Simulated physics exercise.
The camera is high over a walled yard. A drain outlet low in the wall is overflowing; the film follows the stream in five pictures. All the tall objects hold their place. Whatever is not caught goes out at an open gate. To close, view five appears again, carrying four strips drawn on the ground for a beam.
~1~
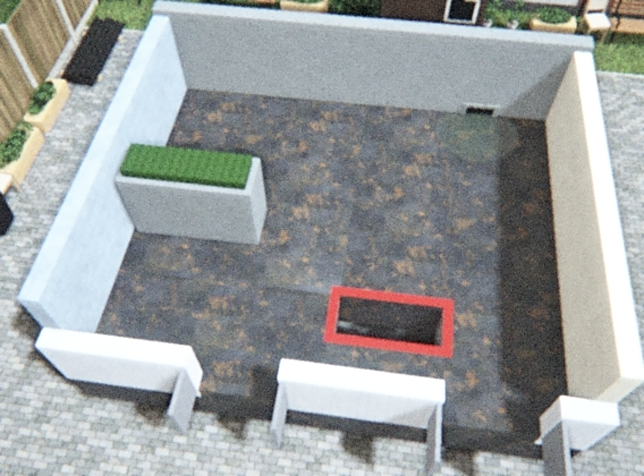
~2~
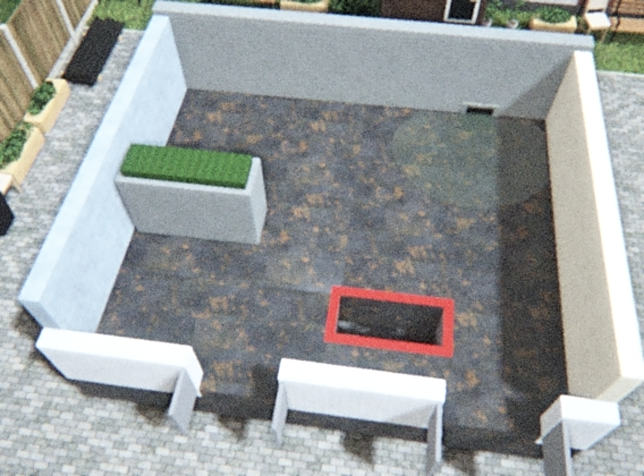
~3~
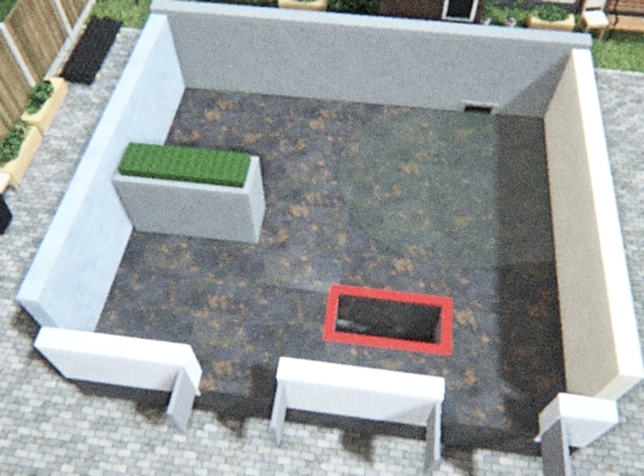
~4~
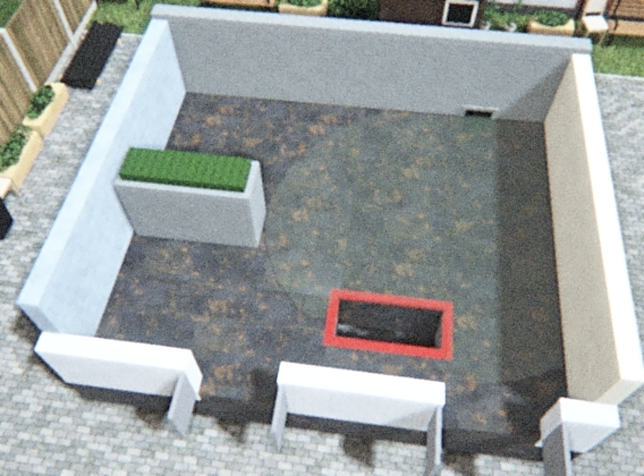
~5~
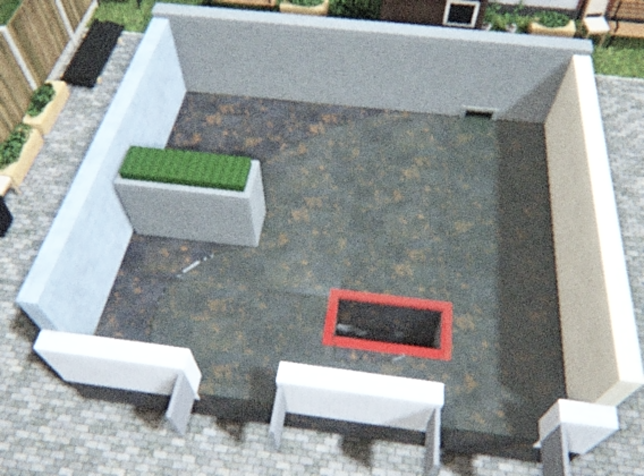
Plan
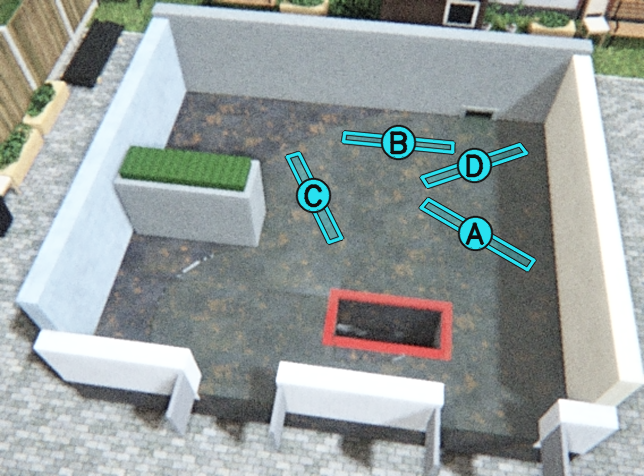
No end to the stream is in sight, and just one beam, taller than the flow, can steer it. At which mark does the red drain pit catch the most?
Go for C.
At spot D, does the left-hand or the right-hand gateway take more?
The left gate.
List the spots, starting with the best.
C, B, D, A.
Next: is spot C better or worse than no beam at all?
It is better.
On the marked copy, A from (424, 203) to (530, 264); B from (344, 137) to (452, 147); C from (293, 155) to (335, 240); D from (424, 181) to (523, 148).
For spot A, about 14 % of the stream runs into the red drain pit, about 79 % out by the gates.
For spot B, about 41 % of the stream runs into the red drain pit, about 54 % out by the gates.
For spot C, about 59 % of the stream runs into the red drain pit, about 36 % out by the gates.
For spot D, about 26 % of the stream runs into the red drain pit, about 69 % out by the gates.
